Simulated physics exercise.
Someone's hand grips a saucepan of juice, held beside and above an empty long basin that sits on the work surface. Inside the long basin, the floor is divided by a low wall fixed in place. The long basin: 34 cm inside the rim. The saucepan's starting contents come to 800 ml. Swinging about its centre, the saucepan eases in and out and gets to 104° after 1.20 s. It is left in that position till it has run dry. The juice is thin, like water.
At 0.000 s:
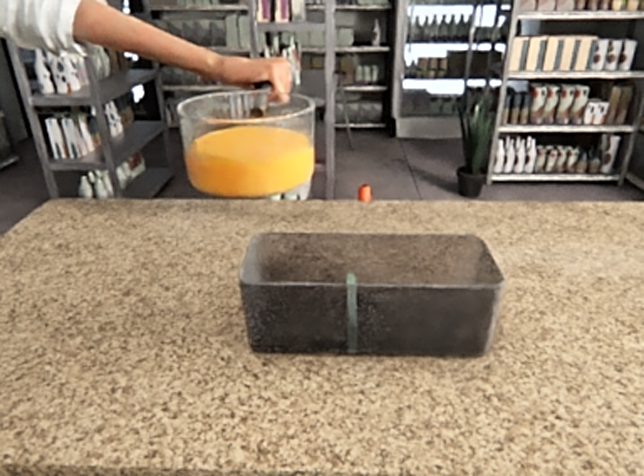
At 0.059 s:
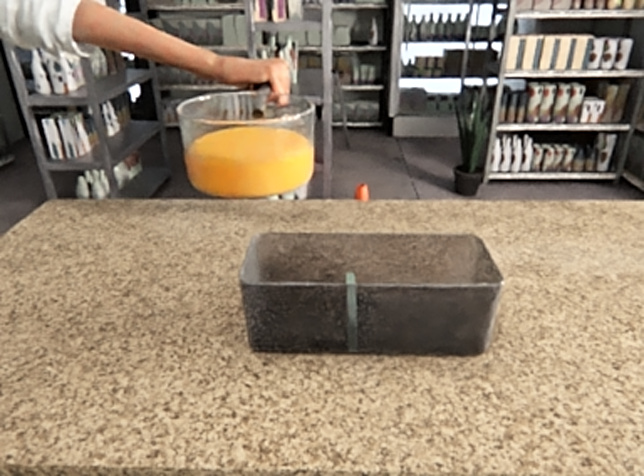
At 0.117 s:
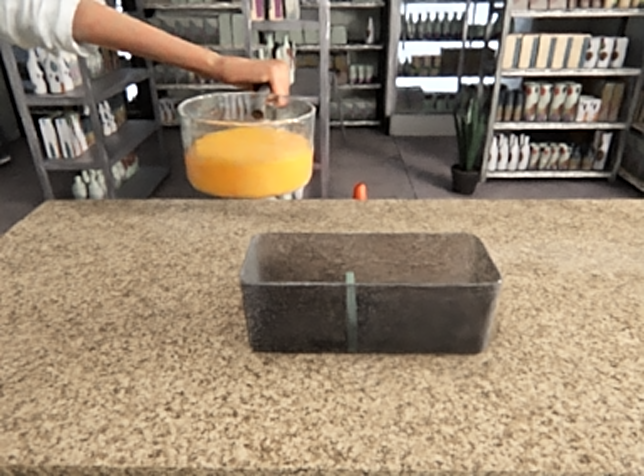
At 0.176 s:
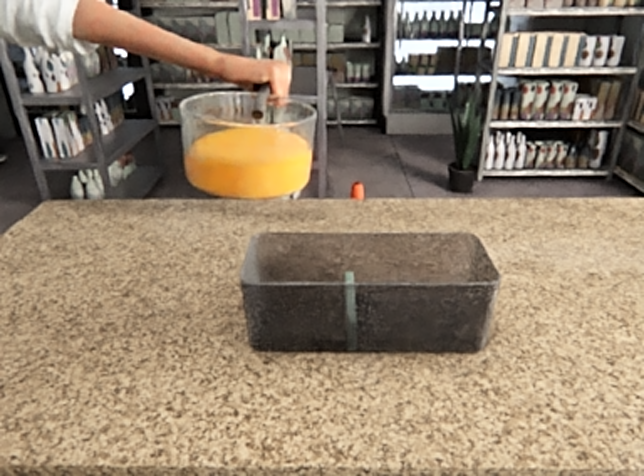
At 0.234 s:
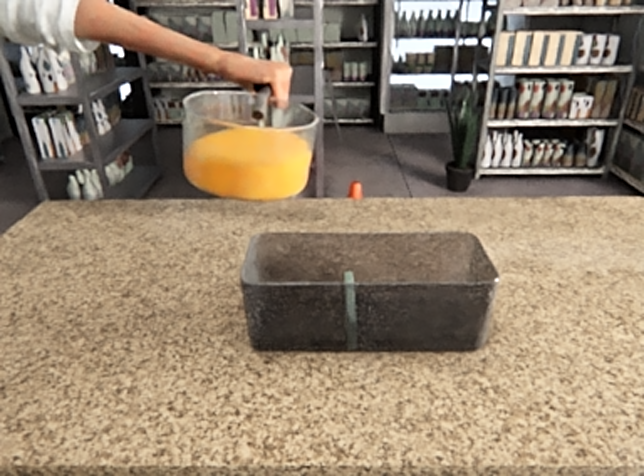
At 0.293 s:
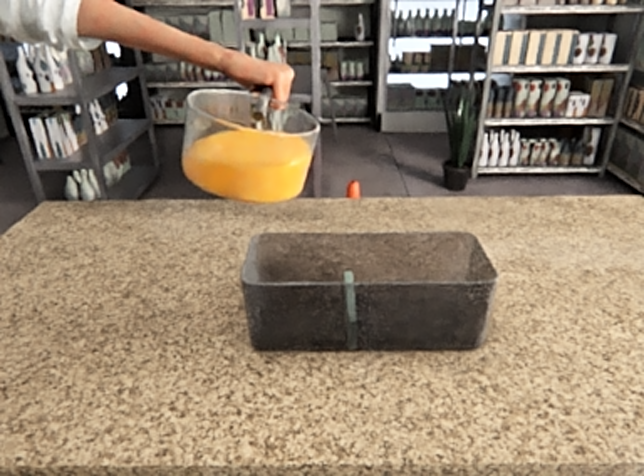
A hand slowly tilts a clear pan of orange juice rightward above an empty basin.
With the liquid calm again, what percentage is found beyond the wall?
Beyond the wall there is roughly 50 percent.
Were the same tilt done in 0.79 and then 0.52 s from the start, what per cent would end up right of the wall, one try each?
In turn about 40 and 30 per cent.
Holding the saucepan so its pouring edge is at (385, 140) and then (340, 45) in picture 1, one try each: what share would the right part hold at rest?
In order, 95 and 95 per cent.
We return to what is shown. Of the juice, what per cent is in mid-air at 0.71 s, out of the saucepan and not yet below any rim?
Close to 24 in a hundred.
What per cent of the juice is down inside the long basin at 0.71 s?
Near 2 in a hundred.
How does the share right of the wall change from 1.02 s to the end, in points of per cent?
Net gain of about 4.
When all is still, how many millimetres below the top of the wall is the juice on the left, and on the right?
About 26 mm left, about 32 mm right.
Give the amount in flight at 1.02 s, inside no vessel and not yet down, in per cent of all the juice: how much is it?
I'd say some 18 per cent is in the air.
After 0.71 s the tilt is 67° and 75 per cent is still to pour, 1 is left of the wall and 1 right of it.
After 1.02 s the tilt is 99° and 20 per cent is still to pour, 17 is left of the wall and 45 right of it.
After 1.35 s the tilt is 104° and 2 per cent is still to pour, 45 is left of the wall and 49 right of it.
After 1.70 s the tilt is 104° and 0 per cent is still to pour, 49 is left of the wall and 50 right of it.
In the end 49 per cent lies left of the wall, 50 right of it and 1 outside.
